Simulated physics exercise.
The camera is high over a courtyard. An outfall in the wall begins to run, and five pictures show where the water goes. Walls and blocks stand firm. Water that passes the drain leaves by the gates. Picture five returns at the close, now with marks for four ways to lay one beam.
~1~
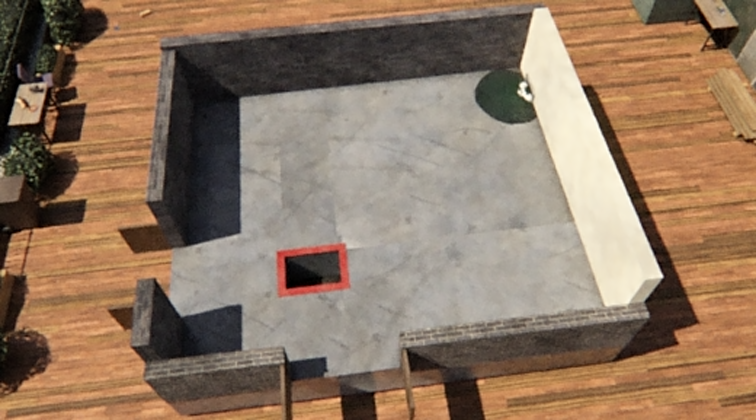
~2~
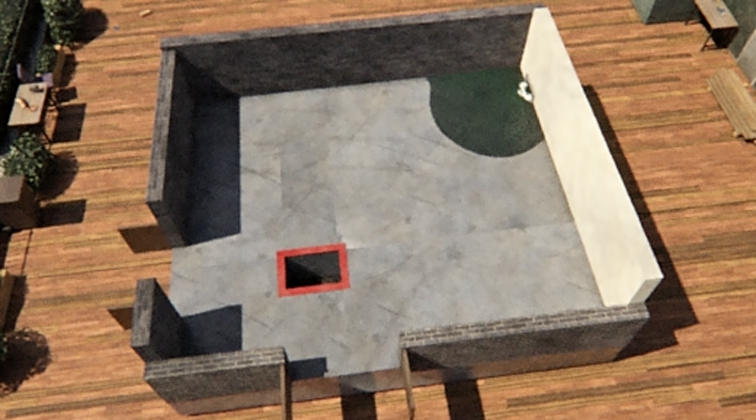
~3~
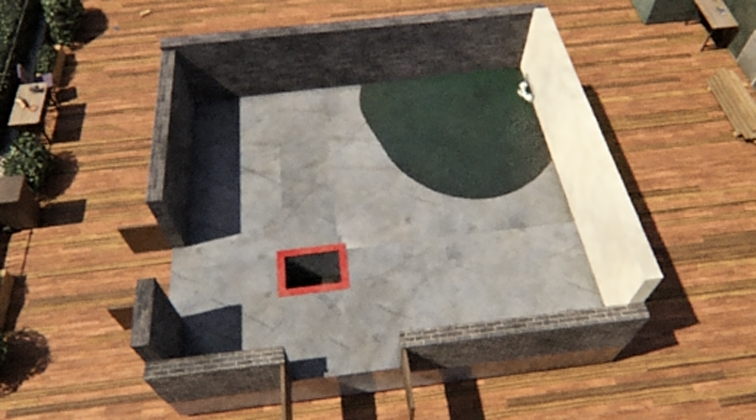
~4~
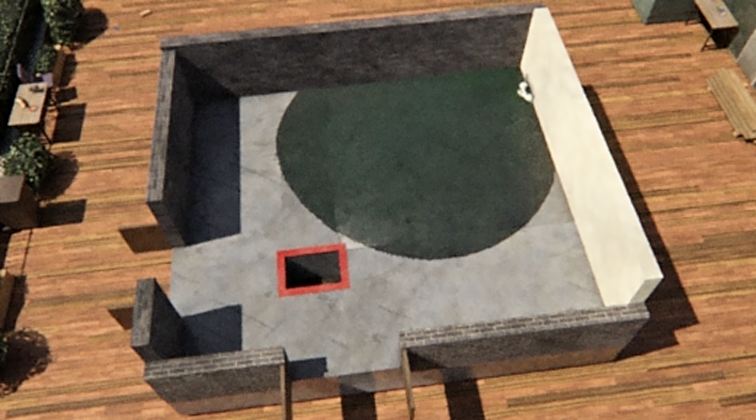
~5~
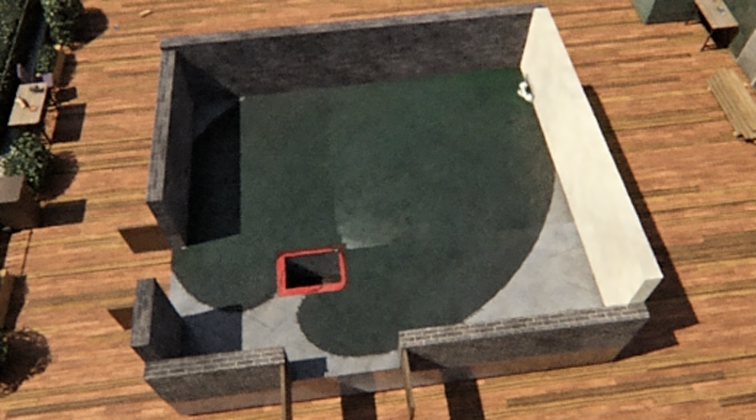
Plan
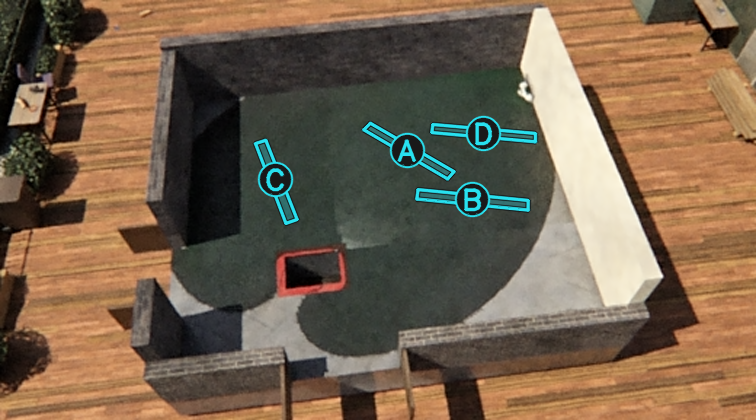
In a walled courtyard, dark green liquid spreads from the upper right and enters a red-edged opening.
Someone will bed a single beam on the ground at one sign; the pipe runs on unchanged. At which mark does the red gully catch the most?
It is C.
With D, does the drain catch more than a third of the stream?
No, it does not.
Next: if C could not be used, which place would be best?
Place B.
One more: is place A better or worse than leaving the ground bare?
It is worse.
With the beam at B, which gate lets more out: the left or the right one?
The left gate.
On the marked copy, A from (367, 126) to (450, 175); B from (417, 194) to (528, 205); C from (260, 141) to (291, 221); D from (432, 128) to (535, 137).
Choosing A, about 23 % of the stream goes into the red gully, about 77 % out by the gates.
Choosing B, about 30 % of the stream goes into the red gully, about 70 % out by the gates.
Choosing C, about 50 % of the stream goes into the red gully, about 50 % out by the gates.
Choosing D, about 24 % of the stream goes into the red gully, about 76 % out by the gates.
